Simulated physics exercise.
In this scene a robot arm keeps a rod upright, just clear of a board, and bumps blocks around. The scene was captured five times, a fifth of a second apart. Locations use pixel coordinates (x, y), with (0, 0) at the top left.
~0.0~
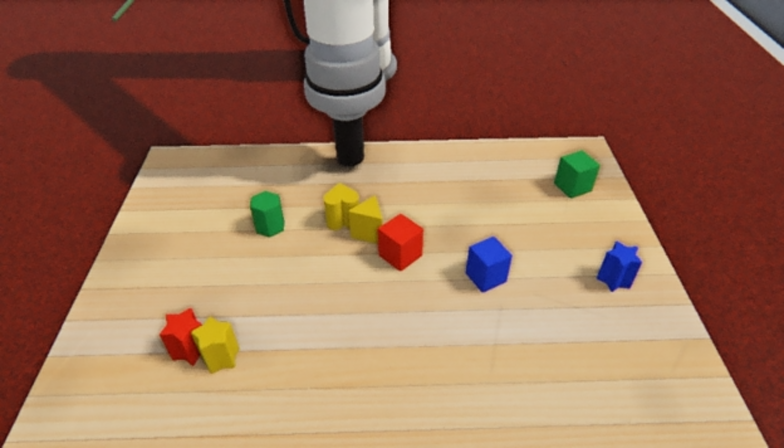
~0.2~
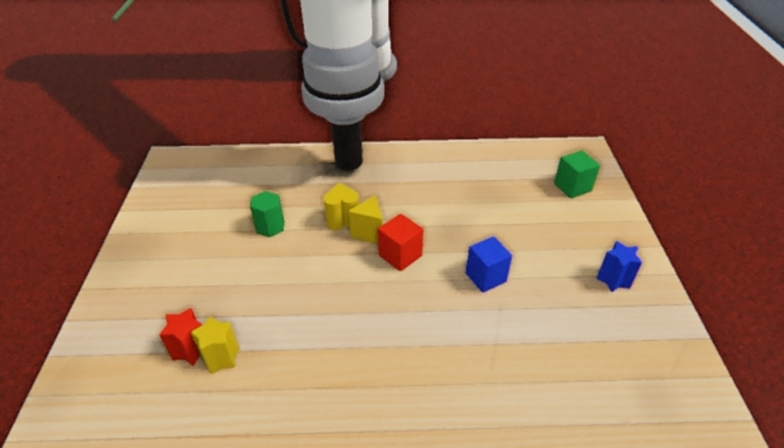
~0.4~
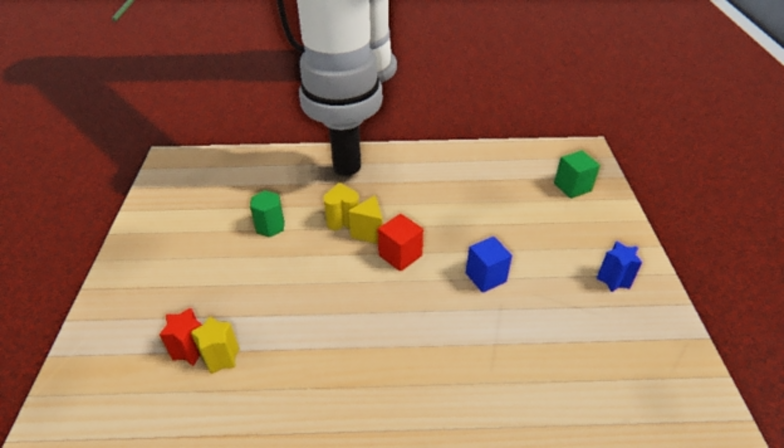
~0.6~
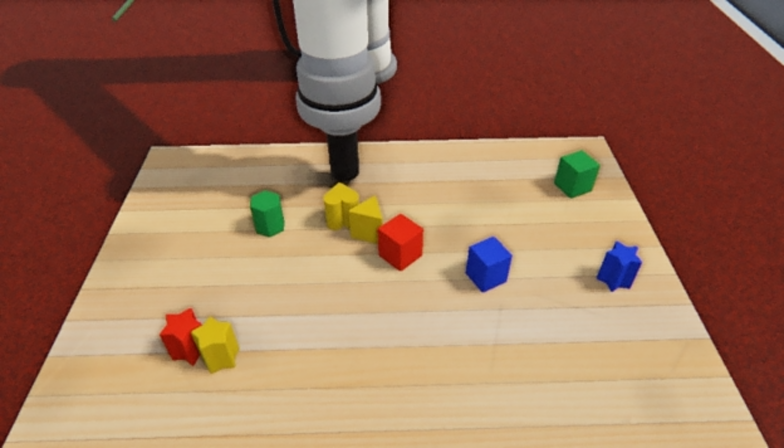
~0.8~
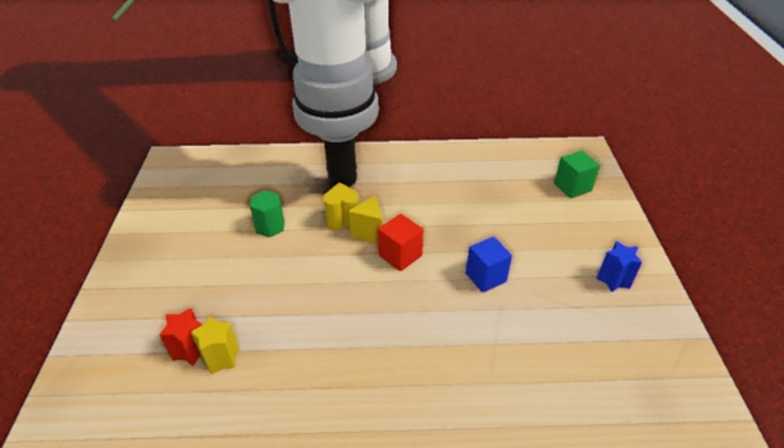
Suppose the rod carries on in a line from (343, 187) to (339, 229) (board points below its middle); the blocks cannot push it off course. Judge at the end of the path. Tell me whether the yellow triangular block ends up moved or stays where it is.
Somewhere new.
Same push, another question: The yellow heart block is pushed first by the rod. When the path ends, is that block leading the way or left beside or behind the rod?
The rod still drives it.
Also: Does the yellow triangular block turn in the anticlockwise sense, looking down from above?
That would be a yes.
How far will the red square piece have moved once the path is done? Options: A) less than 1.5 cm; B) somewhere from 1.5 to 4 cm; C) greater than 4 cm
That would be A.
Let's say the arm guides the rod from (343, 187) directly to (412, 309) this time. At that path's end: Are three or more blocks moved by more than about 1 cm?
Yes, I think so.
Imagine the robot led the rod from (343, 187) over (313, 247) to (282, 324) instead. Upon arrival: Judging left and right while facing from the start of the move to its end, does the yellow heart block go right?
Answer: No.
What follows on the original path. Halfway along, rod (341, 200); yellow heart block (341, 203).
At the end, rod (338, 222); yellow heart block (343, 223), turned 35° anticlockwise; yellow triangular block (373, 215), turned 50° anticlockwise; red square piece in place.
